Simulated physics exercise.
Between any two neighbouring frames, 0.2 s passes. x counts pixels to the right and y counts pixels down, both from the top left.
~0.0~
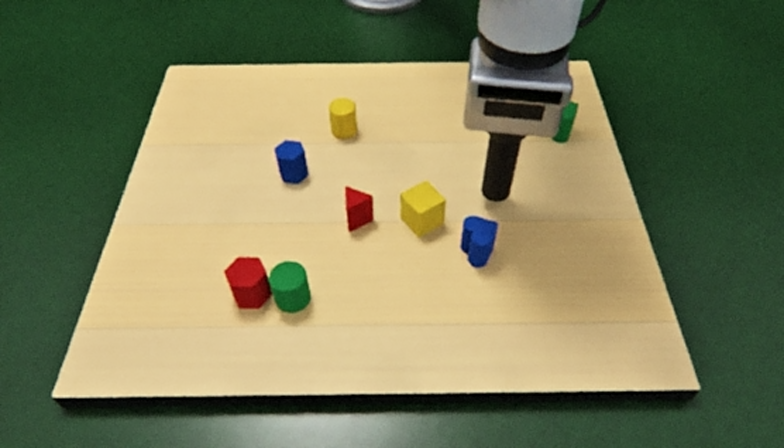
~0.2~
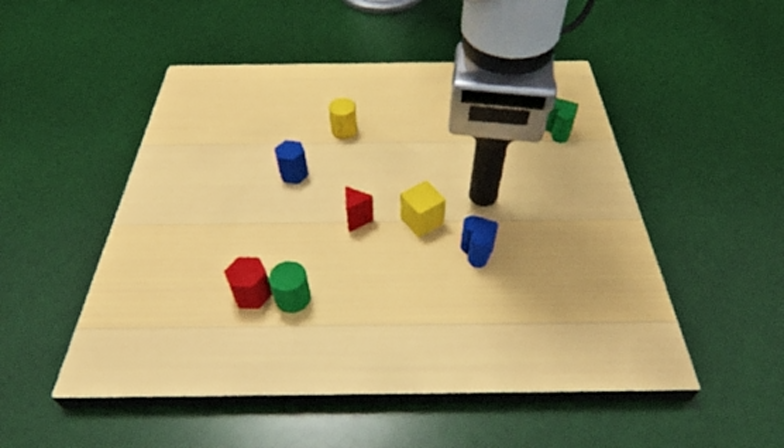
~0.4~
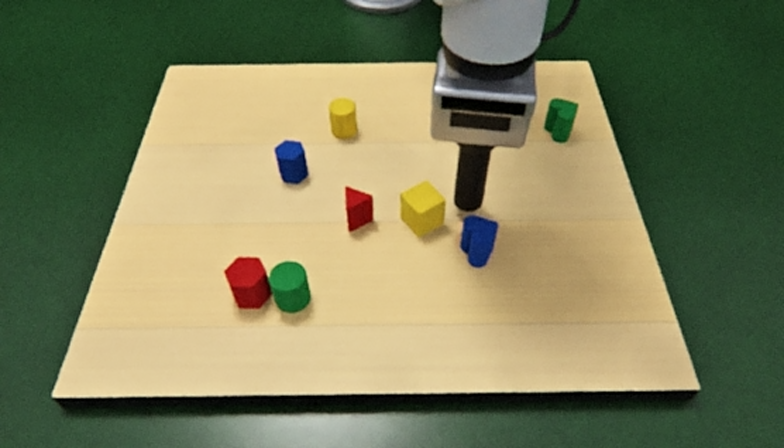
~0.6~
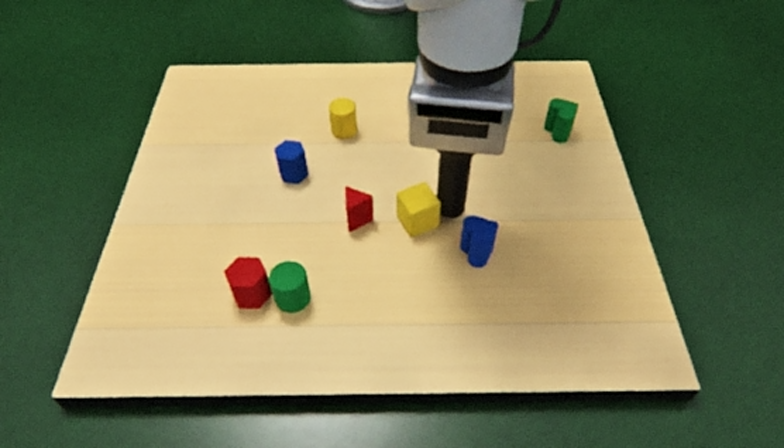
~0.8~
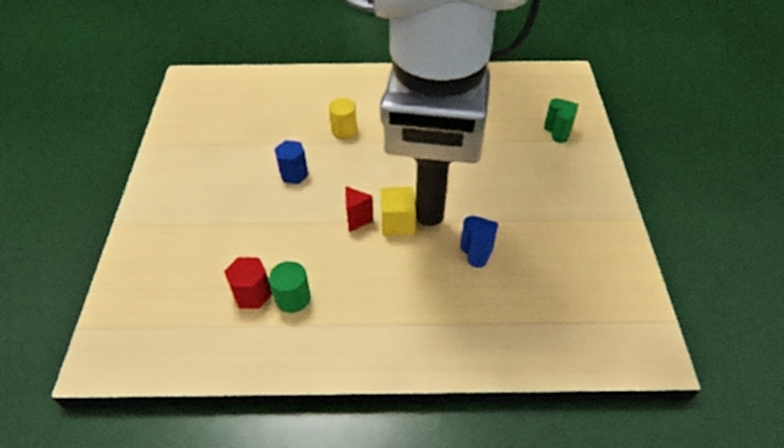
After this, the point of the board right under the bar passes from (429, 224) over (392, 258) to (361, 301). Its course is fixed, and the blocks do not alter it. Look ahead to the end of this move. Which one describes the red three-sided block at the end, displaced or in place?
That block is not shifted.
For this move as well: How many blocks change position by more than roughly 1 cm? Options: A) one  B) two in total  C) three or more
A (one)
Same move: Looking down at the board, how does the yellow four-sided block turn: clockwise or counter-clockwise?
Rotates clockwise.
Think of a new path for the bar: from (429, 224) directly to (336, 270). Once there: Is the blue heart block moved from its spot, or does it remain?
At the moment the path ends, the blue heart block still stands where it did.
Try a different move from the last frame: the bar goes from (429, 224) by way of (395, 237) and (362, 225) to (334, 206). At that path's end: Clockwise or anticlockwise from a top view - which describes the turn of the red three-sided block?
If we look at it from overhead, the red three-sided block pivots counter-clockwise.
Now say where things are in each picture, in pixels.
Bar's lower end (496, 191); red three-sided block (355, 196); yellow four-sided block (423, 196), in the first frame.
Bar (483, 196); blocks still, in the second frame.
Bar (468, 201); blocks still, in the third frame.
Bar (450, 207); yellow four-sided block (418, 197), in the fourth frame.
Bar (430, 215); red three-sided block (355, 196); yellow four-sided block (398, 199), in the fifth frame.
On the path given first. One third of the way, bar (403, 237); yellow four-sided block (381, 203), turned 45° clockwise.
Two thirds of the way, bar (381, 263); yellow four-sided block (381, 203), turned 45° clockwise.
At the end, bar (360, 293); red three-sided block still; yellow four-sided block (381, 203), turned 45° clockwise.
